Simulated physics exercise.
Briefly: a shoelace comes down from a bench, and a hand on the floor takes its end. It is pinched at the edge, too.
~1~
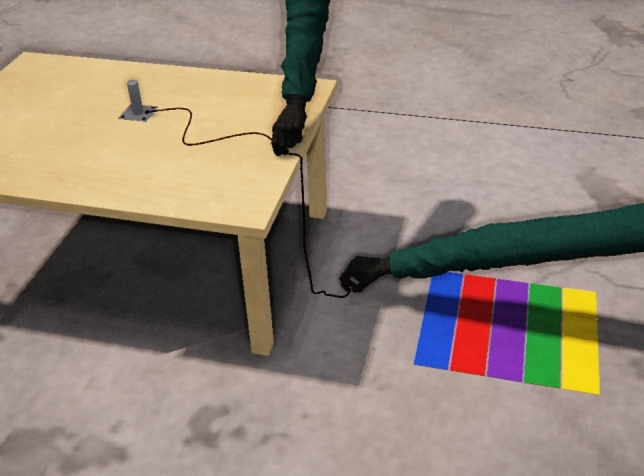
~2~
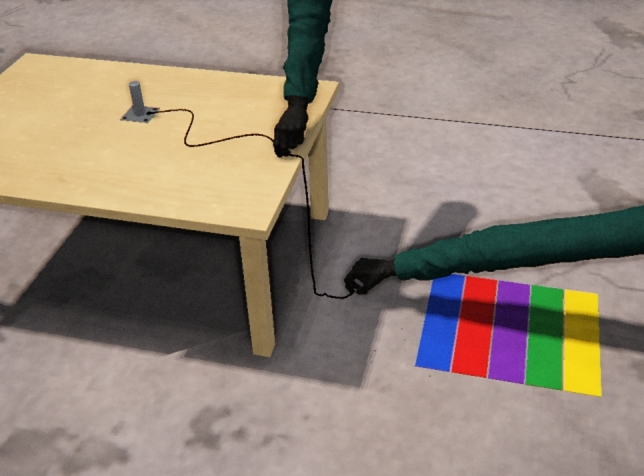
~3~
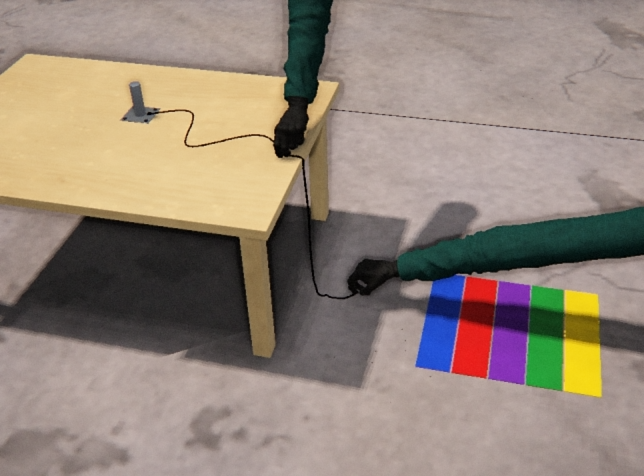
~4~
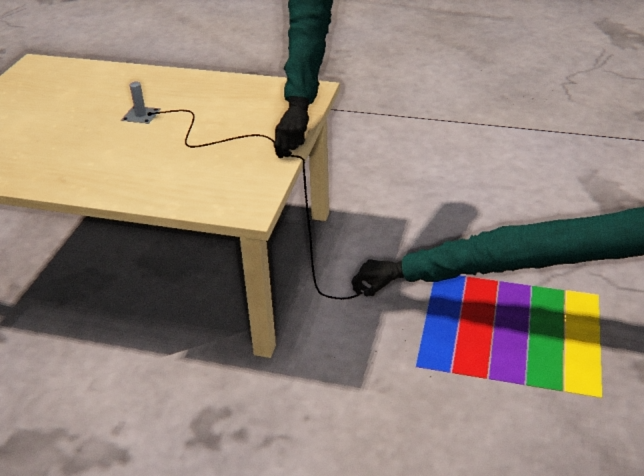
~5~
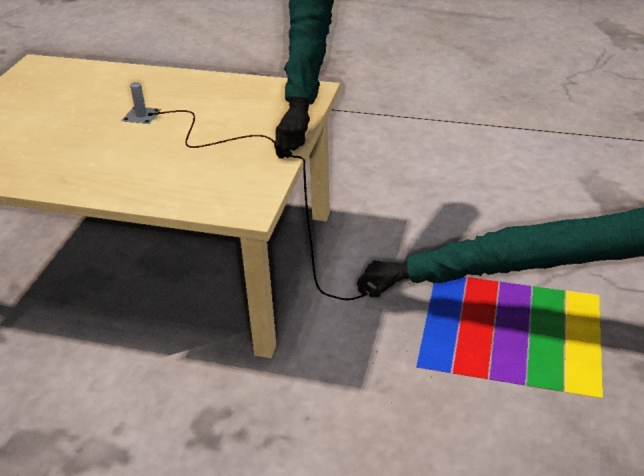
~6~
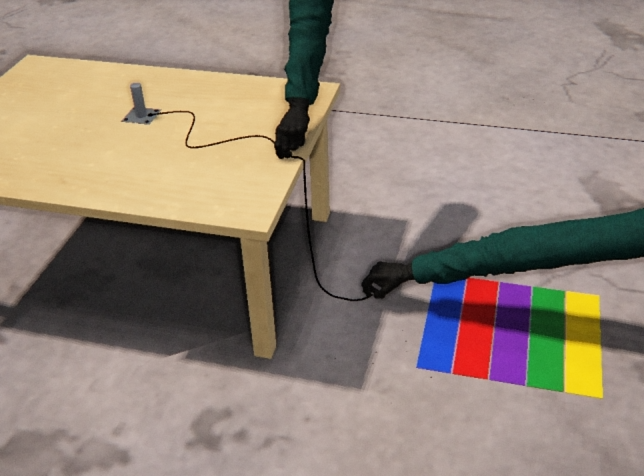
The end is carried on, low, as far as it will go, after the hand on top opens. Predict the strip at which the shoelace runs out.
I would say the green strip.
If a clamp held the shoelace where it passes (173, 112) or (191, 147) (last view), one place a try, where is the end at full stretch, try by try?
(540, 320), (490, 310).
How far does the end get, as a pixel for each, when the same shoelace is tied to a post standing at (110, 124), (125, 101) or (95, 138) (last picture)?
Roughly (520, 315), (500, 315) and (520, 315), try by try.
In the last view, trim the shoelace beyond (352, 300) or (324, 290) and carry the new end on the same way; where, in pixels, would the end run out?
In order, about (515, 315) and about (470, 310).
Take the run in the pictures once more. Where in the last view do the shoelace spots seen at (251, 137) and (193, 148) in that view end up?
At (301, 152), then (249, 139).
Soon after, end near (474, 310); over red.
Then, end near (520, 317); over purple.
At full stretch, end near (548, 321); over green. It halts on the green strip.
